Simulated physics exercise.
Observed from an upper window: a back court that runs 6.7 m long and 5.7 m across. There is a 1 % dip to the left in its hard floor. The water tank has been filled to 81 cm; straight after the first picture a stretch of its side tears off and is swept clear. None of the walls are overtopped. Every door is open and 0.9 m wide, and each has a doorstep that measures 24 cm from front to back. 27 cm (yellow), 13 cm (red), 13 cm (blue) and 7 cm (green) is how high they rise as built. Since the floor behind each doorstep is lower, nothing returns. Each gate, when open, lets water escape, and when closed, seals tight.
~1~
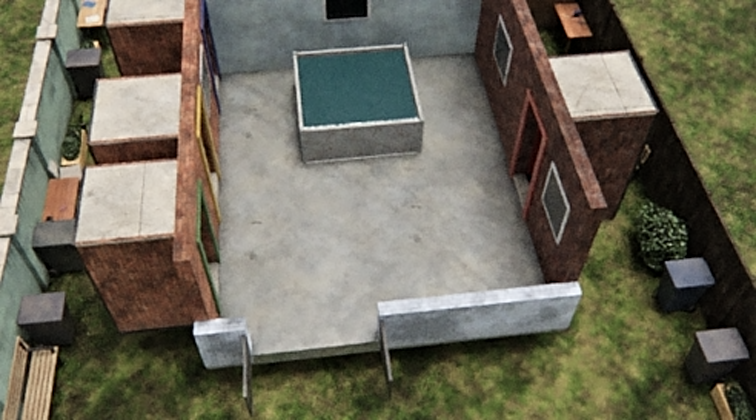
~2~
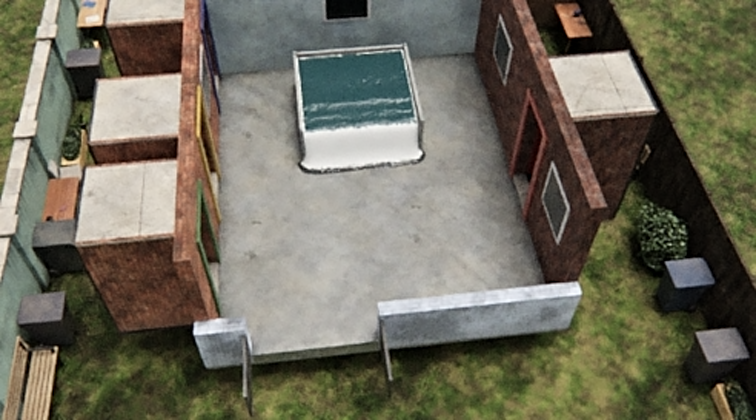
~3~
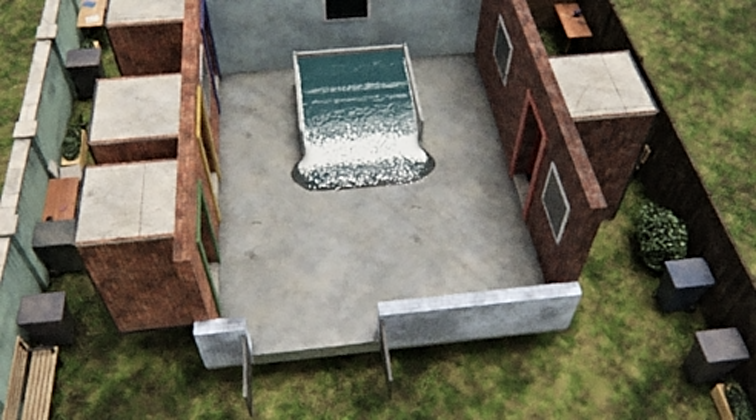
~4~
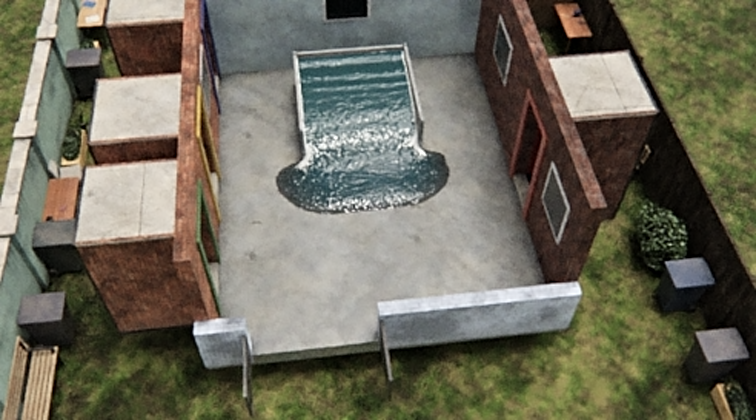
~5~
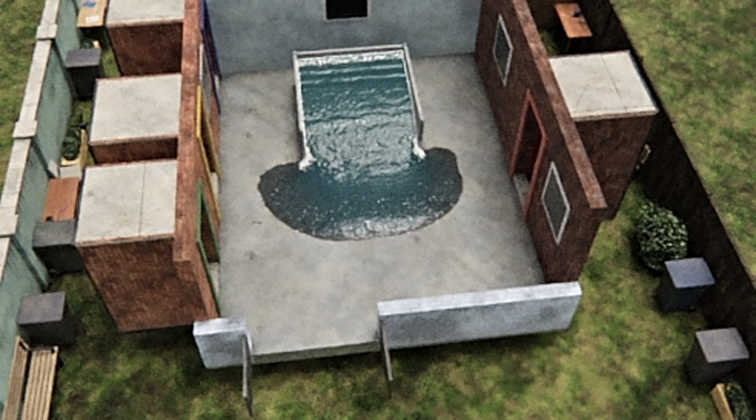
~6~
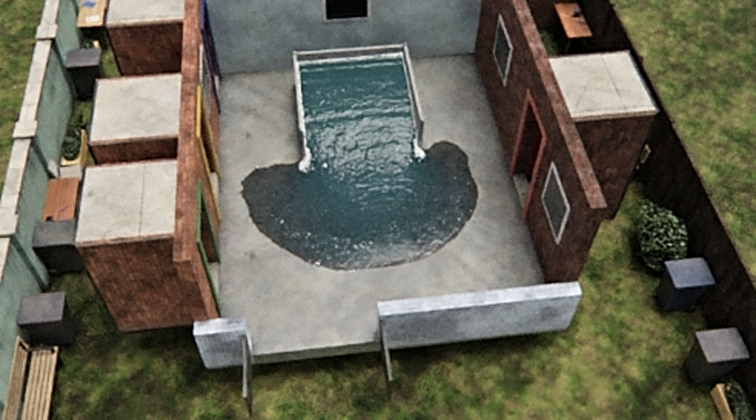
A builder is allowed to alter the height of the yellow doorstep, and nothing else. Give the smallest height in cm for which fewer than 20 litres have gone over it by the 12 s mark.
About 6 cm.
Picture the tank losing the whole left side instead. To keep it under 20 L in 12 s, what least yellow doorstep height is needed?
Some 23 centimetres.
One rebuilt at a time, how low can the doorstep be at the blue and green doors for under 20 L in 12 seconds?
You'd want some 9.5 cm at blue and some 13.5 cm at green.
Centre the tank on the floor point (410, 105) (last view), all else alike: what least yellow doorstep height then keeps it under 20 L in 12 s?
Then it needs to be around 12.0 cm high.
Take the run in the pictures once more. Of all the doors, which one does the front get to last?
Blue.
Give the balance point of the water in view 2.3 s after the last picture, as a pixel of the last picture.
Near (384, 222).
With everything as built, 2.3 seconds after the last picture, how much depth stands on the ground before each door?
Yellow door 4 cm, red door 5 cm, blue door 0 cm, green door 13 cm.
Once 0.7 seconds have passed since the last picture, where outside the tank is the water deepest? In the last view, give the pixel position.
(391, 326).
Then, 0.7 s after the last picture water covers 60 % of the floor, deepest (39 cm) near (391, 326); 4 cm at the yellow door, 0 litres in over its 27 cm doorstep.
Then, 2.3 s after the last picture water covers 60 % of the floor, deepest (37 cm) near (496, 315); 4 cm at the yellow door, 0 litres in over its 27 cm doorstep.
Then, 11.3 s after the last picture water covers 90 % of the floor, deepest (12 cm) near (220, 80); 7 cm at the yellow door, 0 litres in over its 27 cm doorstep.
At the yellow door as built, the water peaked near 9 cm, 6.1 s after the last picture.
Run again over the same 12 s with other heights there, 25 litres in over 5.5 cm, 14 litres over 6.5 cm. The limit of 20 litres is kept from about 6 cm up.
